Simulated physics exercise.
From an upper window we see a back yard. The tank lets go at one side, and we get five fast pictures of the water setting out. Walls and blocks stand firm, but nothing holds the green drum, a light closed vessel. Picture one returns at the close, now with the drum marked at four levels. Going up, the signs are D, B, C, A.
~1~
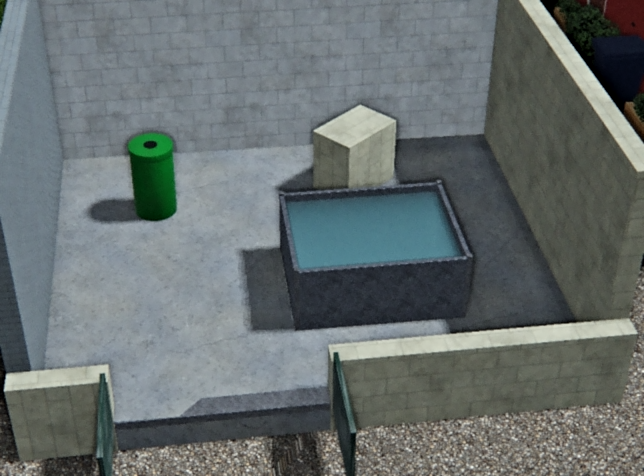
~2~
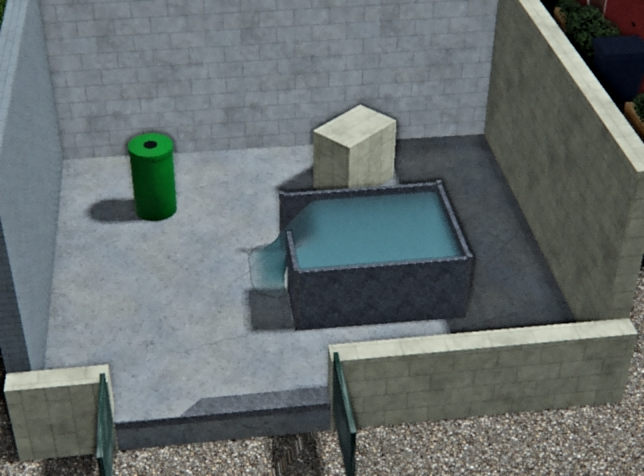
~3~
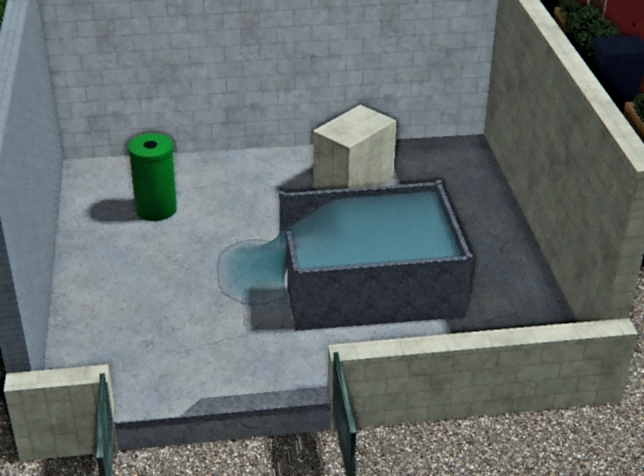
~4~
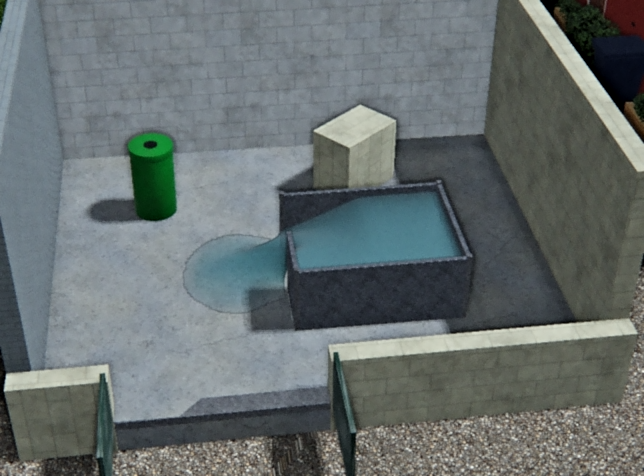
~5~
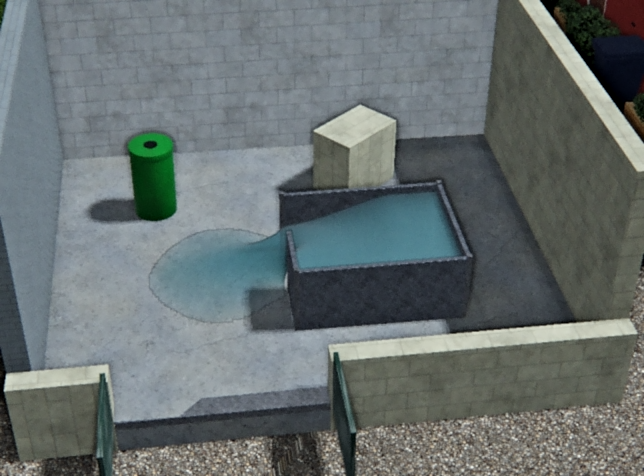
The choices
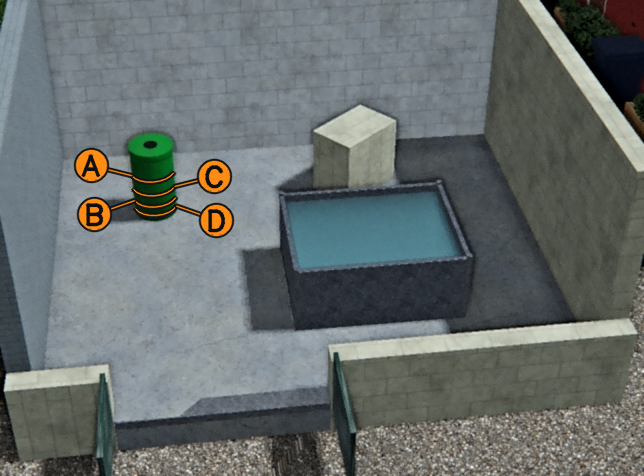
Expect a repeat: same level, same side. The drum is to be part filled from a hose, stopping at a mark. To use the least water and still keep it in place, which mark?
I would pick mark B.
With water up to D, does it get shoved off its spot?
Yes, it does.
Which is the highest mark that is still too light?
Mark D.
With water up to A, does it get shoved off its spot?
No.
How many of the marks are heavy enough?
Three.
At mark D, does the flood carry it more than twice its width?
Yes, it does.
In orange, A at (152, 182); B at (155, 207); C at (154, 195); D at (156, 215); from the bottom up D, B, C, A.
Choosing A, it does not move.
Choosing B, it does not move.
Choosing C, it does not move.
Choosing D, it is pushed about 3 times its own width away.
